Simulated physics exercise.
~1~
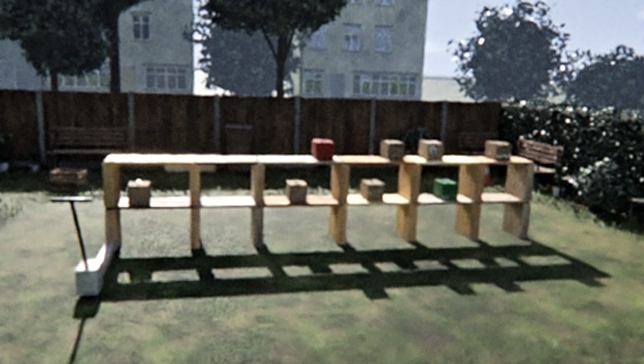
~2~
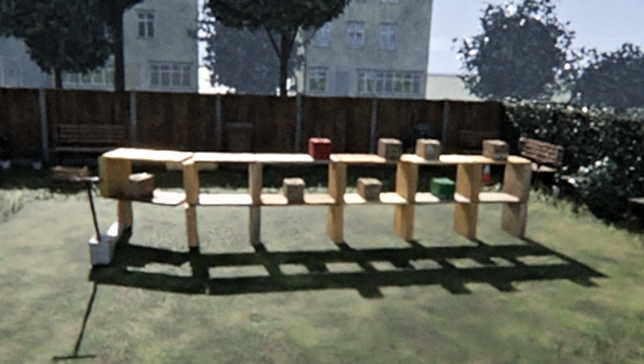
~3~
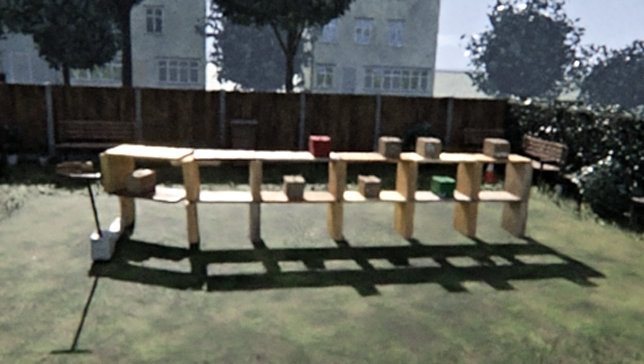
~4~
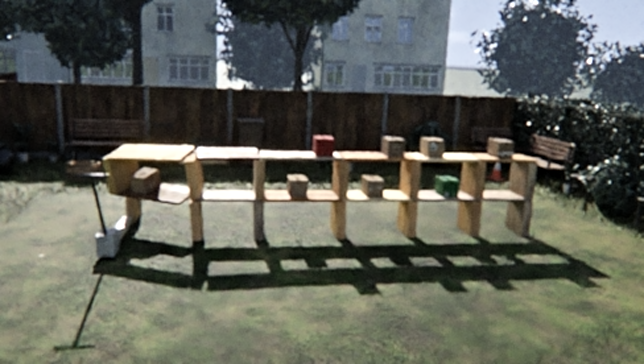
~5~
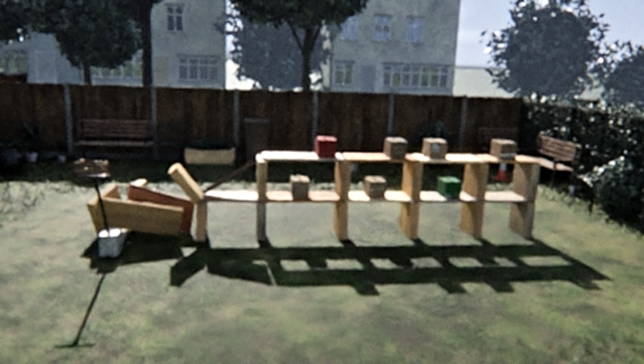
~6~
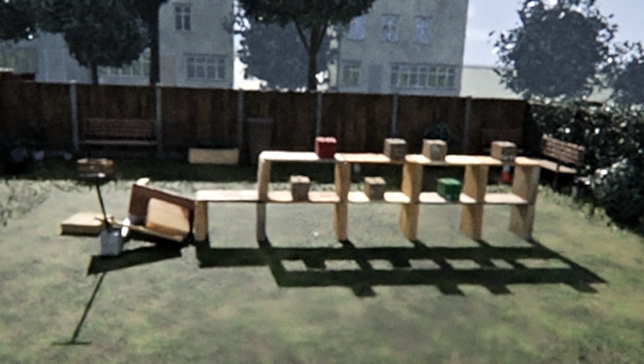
Jack pushing into the left end of a two-tier timber board structure, collapsing that end while the rest stays standing with its cartons.
